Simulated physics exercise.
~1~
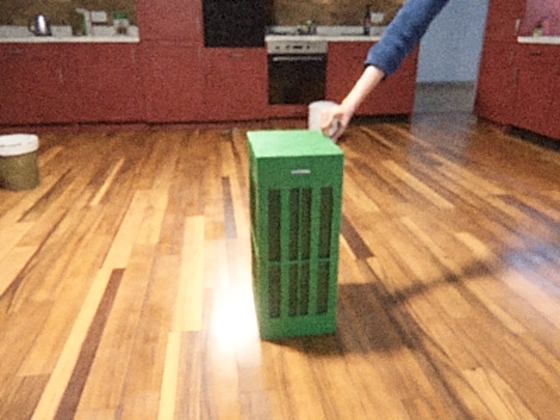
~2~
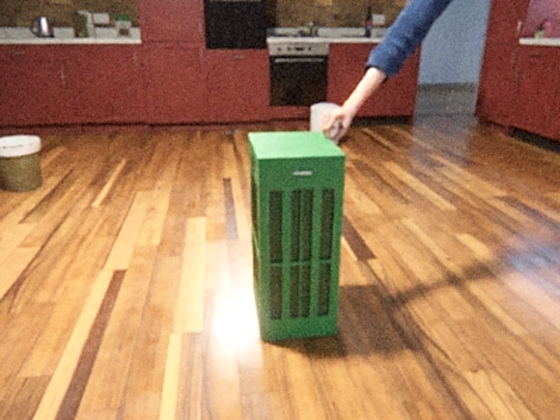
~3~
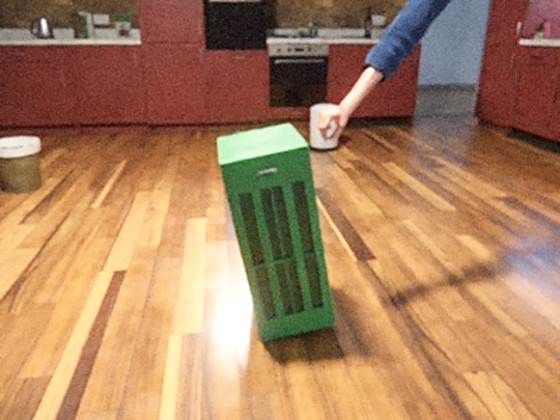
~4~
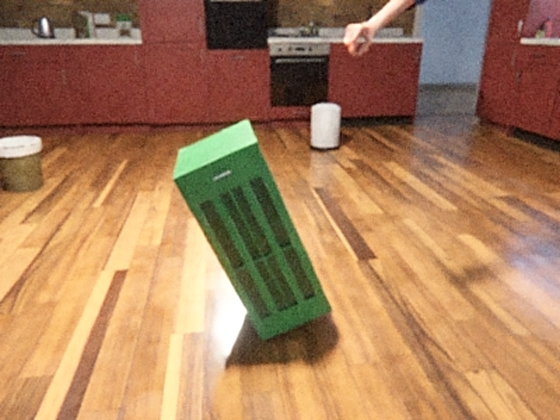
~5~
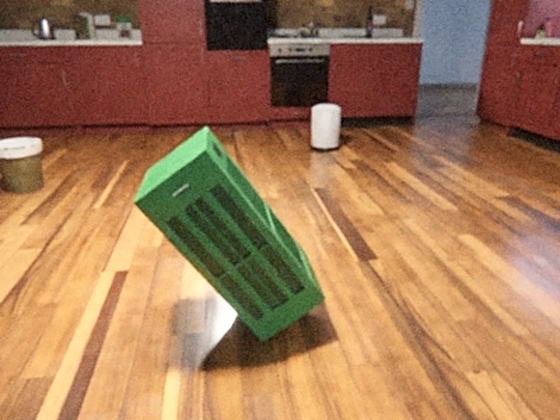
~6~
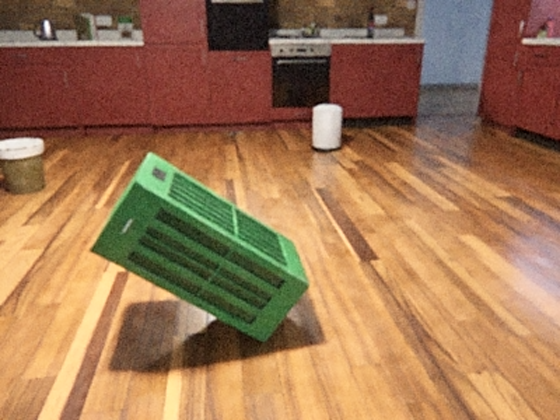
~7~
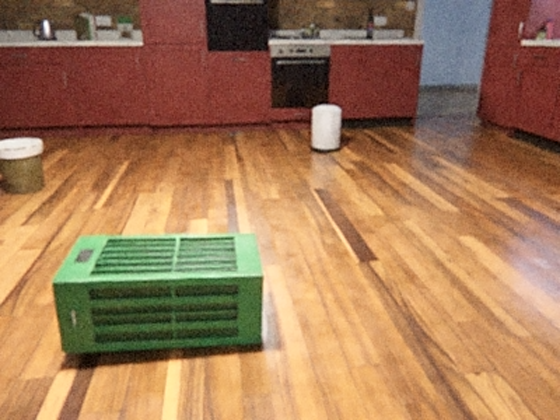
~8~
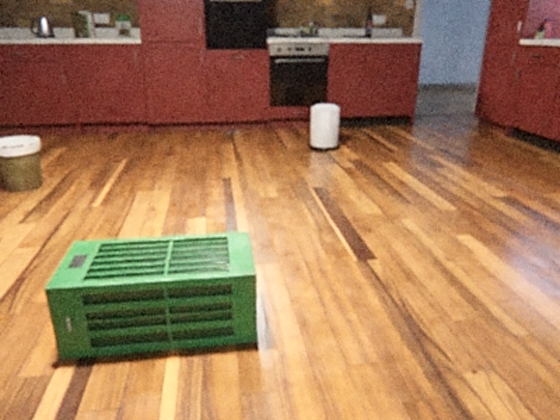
A tall green crate with slatted sides stands upright on a striped wooden floor, seen from a slightly swaying view facing a kitchen with dark red cabinets and an oven. A white cylinder sits behind it to the right, and a pale-topped bucket stands at the far left. An arm in a blue sleeve reaches in from the upper right, its hand close behind the crate. The crate starts leaning left as the hand draws back and leaves. It tilts further and further, then drops onto its side and stays lying there.
